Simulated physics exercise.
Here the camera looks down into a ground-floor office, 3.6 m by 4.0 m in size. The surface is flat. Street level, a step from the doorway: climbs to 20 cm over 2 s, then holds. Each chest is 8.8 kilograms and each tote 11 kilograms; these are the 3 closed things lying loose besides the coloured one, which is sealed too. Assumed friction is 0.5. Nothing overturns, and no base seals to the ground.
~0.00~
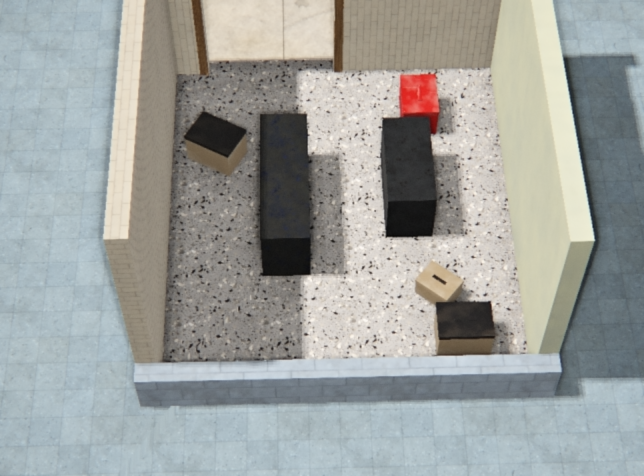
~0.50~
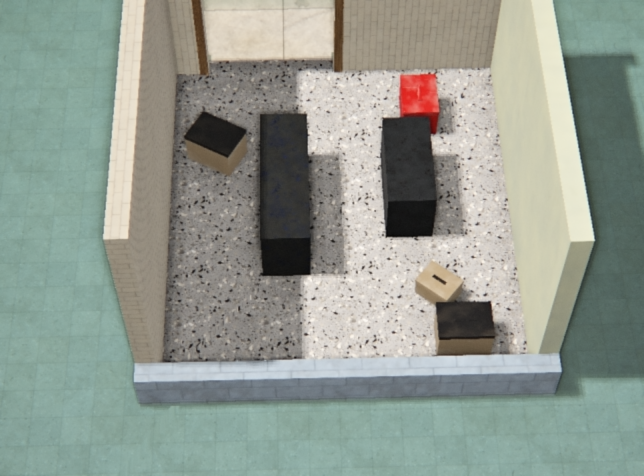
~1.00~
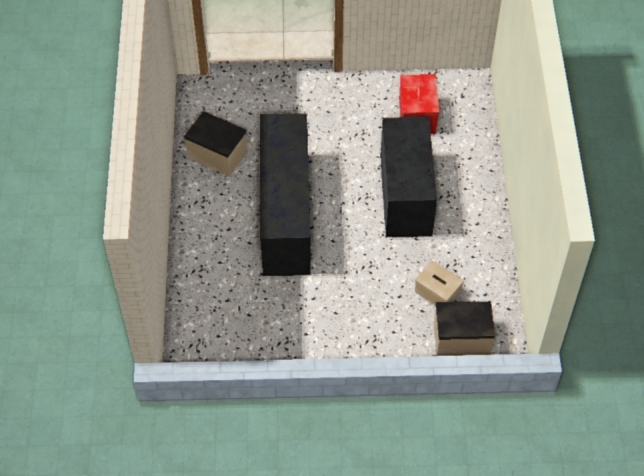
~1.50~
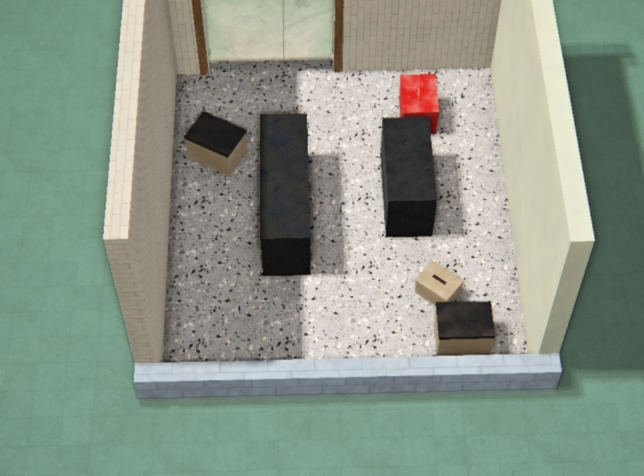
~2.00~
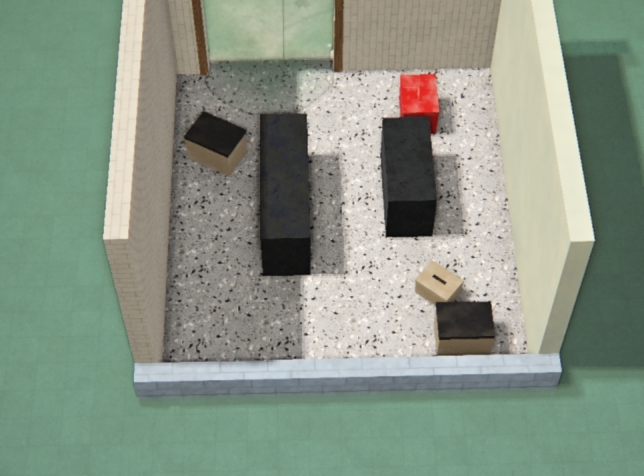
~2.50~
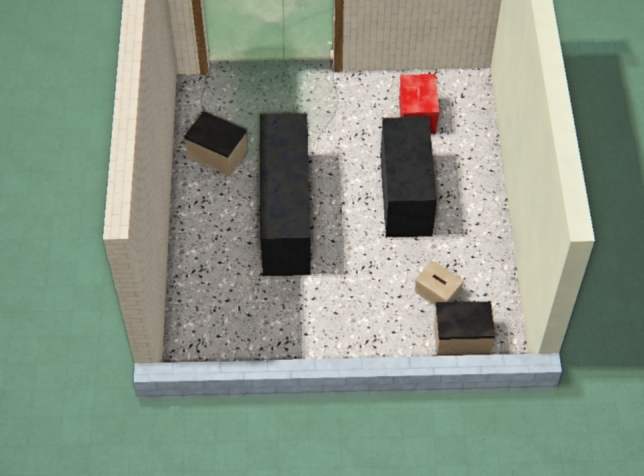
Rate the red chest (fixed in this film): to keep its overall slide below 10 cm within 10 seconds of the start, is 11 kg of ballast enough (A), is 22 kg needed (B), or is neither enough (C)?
B.
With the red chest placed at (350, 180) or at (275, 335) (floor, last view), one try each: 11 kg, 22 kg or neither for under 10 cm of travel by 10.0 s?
First try, both options fail; second try, both options fail.
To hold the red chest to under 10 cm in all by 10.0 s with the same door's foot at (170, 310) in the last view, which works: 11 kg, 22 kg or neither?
With that change, both options fail.
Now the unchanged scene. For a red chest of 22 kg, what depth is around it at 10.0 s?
Something like 8 centimetres.
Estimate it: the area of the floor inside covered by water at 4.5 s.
Roughly 9.5 m2.
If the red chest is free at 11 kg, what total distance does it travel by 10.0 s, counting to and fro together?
Total path: Roughly 80 cm.
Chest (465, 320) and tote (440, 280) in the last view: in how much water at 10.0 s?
Some 12 cm at the first, some 10 cm at the second.
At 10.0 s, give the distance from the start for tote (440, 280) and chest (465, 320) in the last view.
Shifts: 50 cm / 150 cm.
After 3.5 s the red chest would be 0 cm from its start with 11 kg and 0 cm from its start with 22 kg; 0 cm of water round it then.
After 4.5 s the red chest would be 0 cm from its start with 11 kg and 0 cm from its start with 22 kg; 3 cm of water round it then.
After 7.0 s the red chest would be 14 cm from its start with 11 kg and 0 cm from its start with 22 kg; 5 cm of water round it then.
After 10.0 s the red chest would be 30 cm from its start with 11 kg and 2 cm from its start with 22 kg; 8 cm of water round it then.
